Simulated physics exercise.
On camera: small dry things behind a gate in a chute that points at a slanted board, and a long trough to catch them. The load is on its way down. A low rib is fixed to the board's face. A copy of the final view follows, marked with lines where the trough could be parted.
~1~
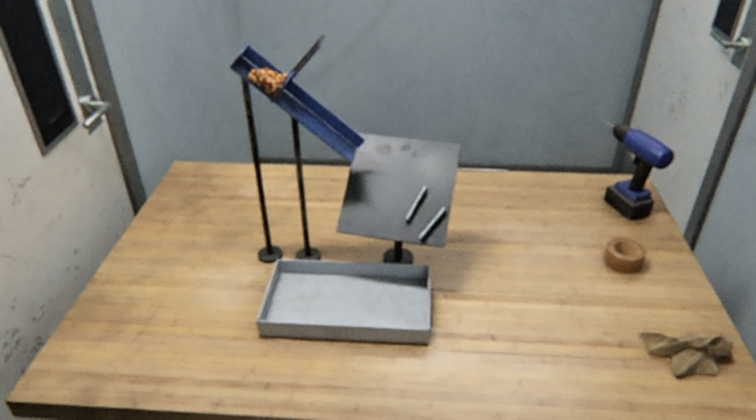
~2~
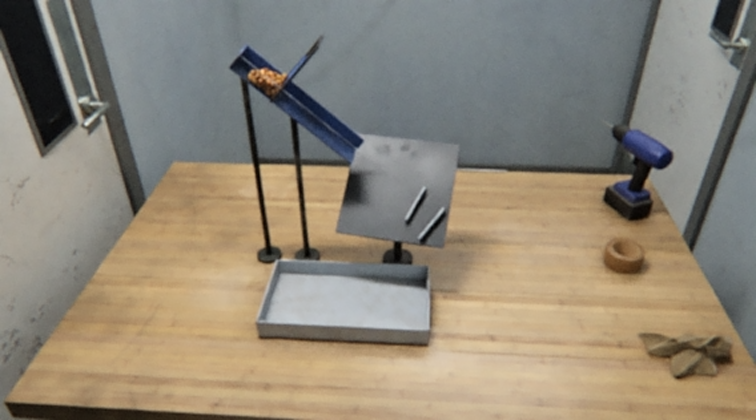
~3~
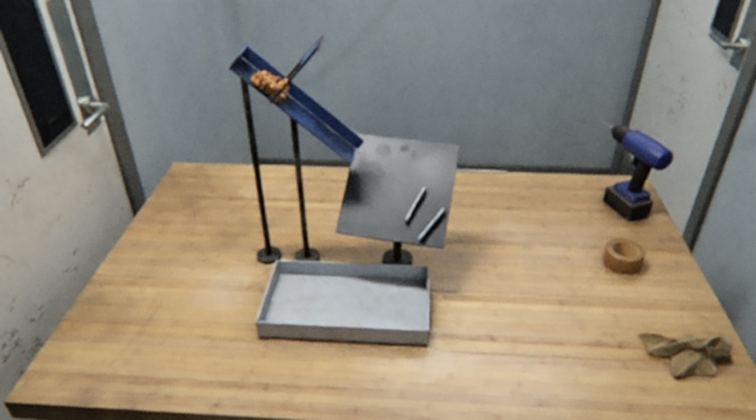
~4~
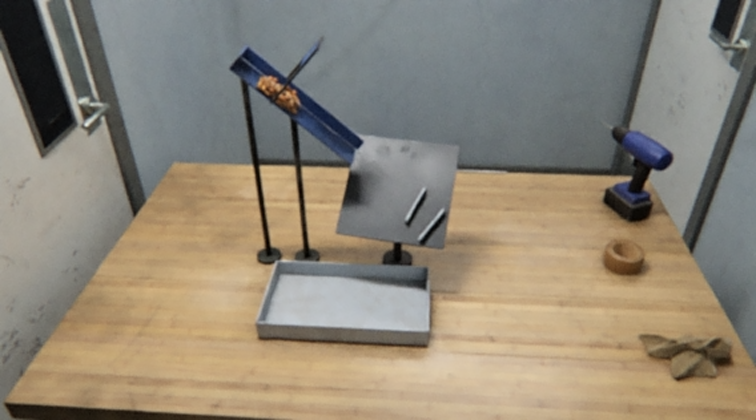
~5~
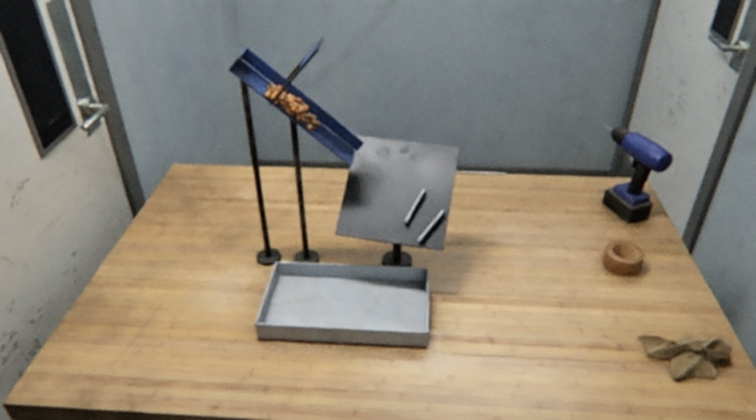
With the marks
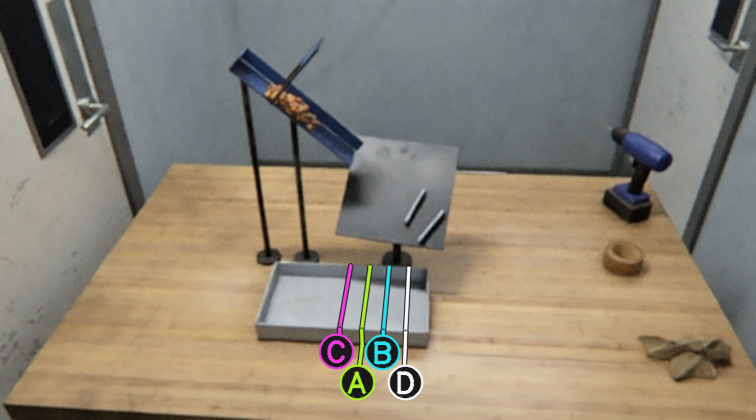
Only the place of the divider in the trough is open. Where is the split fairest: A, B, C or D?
Choose B.
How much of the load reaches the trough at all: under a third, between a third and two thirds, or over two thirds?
About that: Over two thirds.
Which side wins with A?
More lands on the right.
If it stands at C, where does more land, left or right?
The right side.
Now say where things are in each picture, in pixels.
In the first frame, load behind the gate at (270, 80), roasted chickpeas; lip of the chute at (354, 157), sloping fairly steeply.
In the second frame, middle of the board at (398, 188), tilted fairly steeply; middle of its low edge at (388, 240); of its high edge at (408, 139).
In the third frame, front corners of the trough at (256, 322) and (428, 330), empty; front of the load at (284, 96).
In the fourth frame, middle of the load at (282, 94); its front at (295, 113), about a quarter of the way to the lip; rib from (444, 209) to (419, 239); rib from (425, 188) to (406, 220).
In the fifth frame, middle of the load at (290, 101); its front at (317, 124), about half of the way to the lip.
On the marked copy, line A crosses the front rim at (361, 329); line B crosses the front rim at (383, 330); line C crosses the front rim at (339, 328); line D crosses the front rim at (405, 331).
Choosing A, of what is caught, a small part on the left of the divider, nearly all on the right.
Choosing B, of what is caught, about two thirds on the left of the divider, about a third on the right.
Choosing C, of what is caught, none on the left of the divider, all on the right.
Choosing D, of what is caught, most on the left of the divider, a small part on the right.
